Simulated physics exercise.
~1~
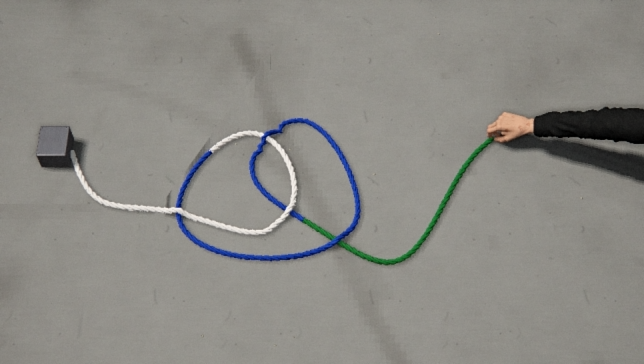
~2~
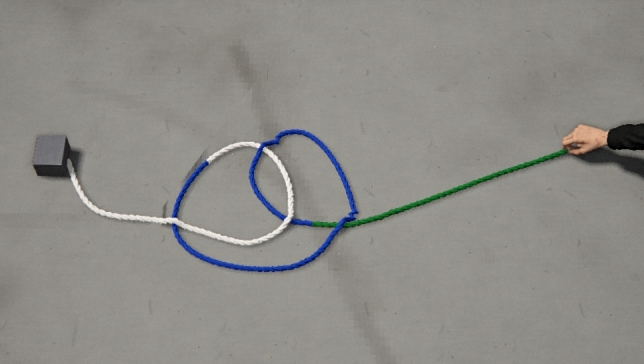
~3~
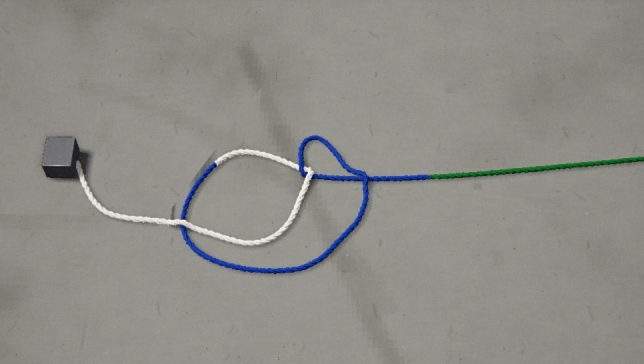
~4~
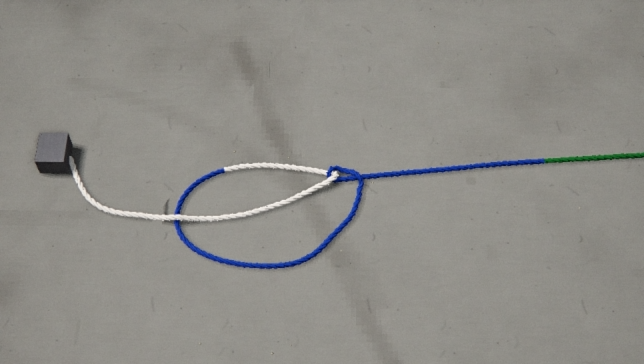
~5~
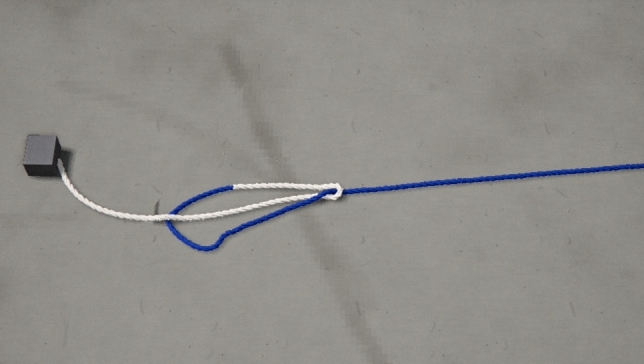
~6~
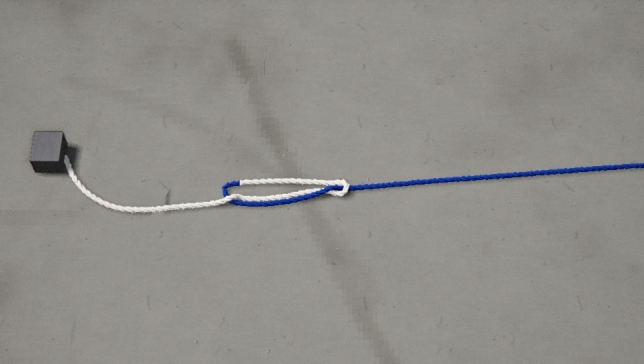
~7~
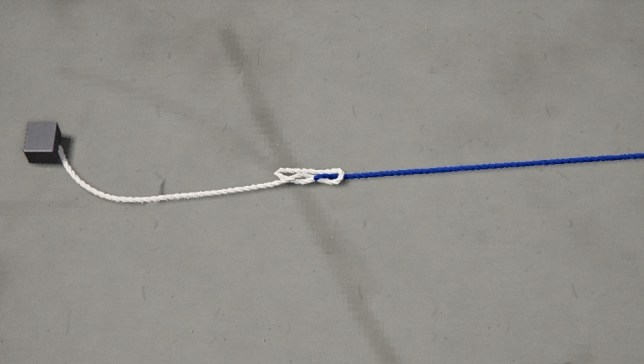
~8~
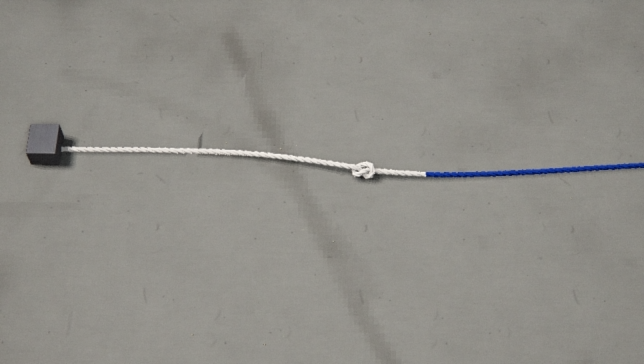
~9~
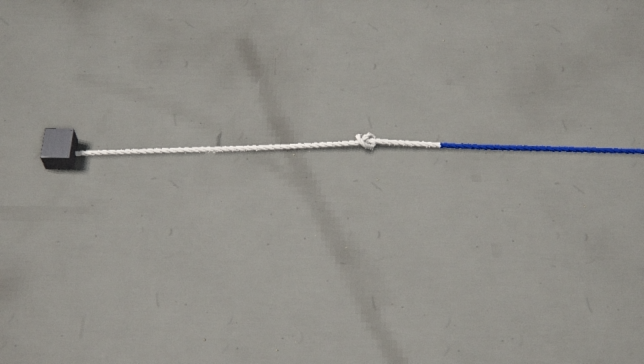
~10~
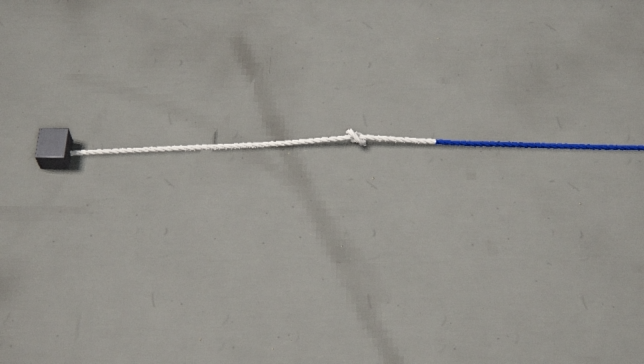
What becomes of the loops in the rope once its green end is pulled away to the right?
They shrink and tighten into a small knot in the white part of the rope, which stays there while the rest is drawn out nearly straight.
